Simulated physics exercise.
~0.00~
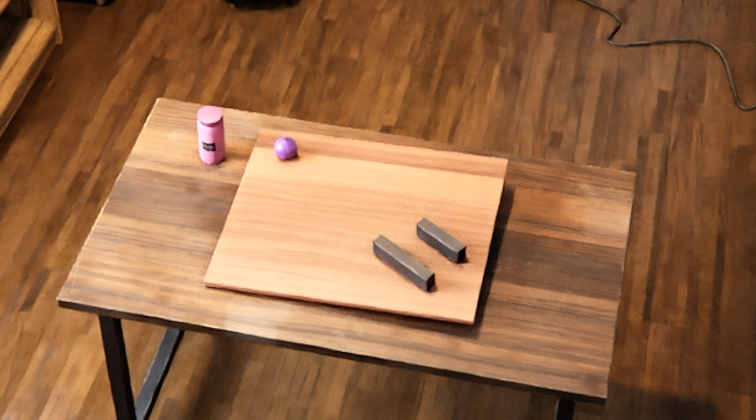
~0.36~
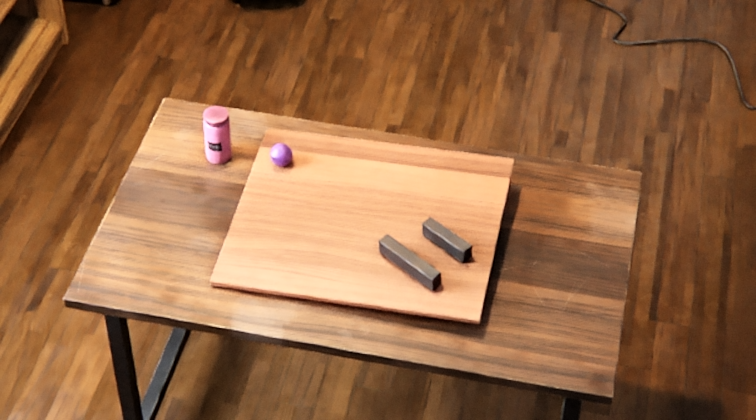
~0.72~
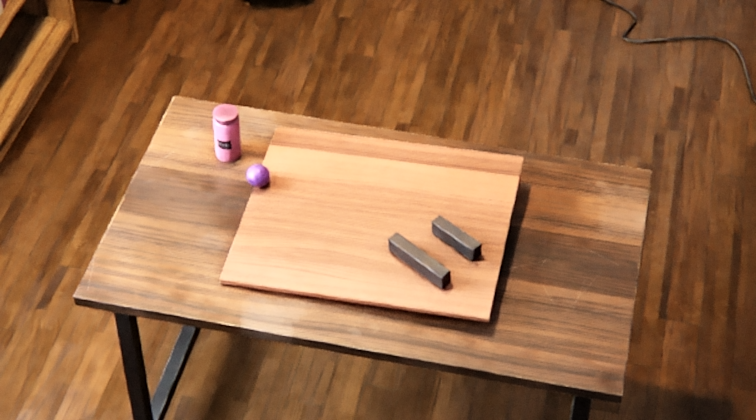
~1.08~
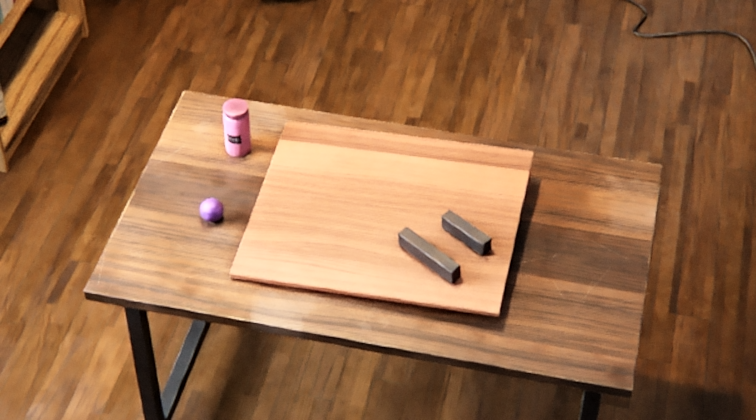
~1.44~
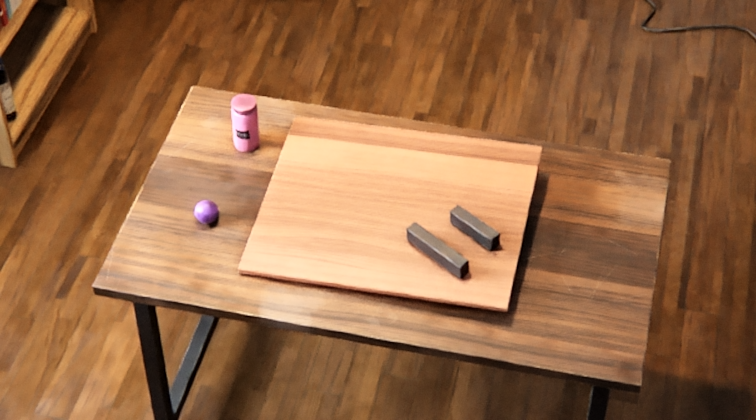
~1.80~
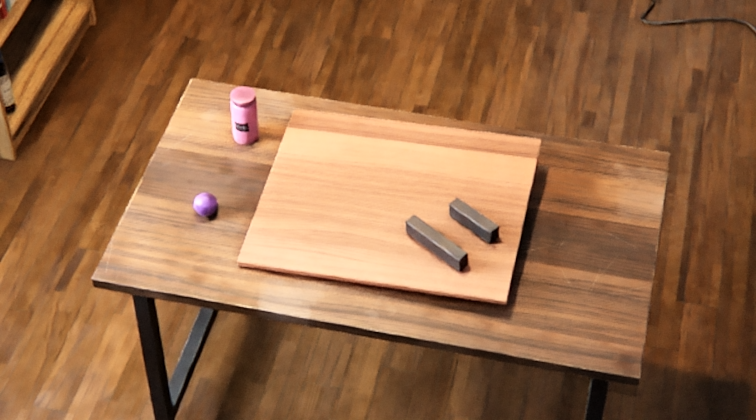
The clip opens on a wooden table holding a pale wooden board, with a small purple onion near the board's upper left corner, a pink jar just beyond that corner, and two dark bars toward the lower right. The onion shifts slightly to the left, then moves down and left to the board's left edge. It goes over that edge and onto the darker tabletop, while the view drifts a little. After a last slight move, the onion settles on the table left of the board, below the jar. The jar, board and bars stay in place.
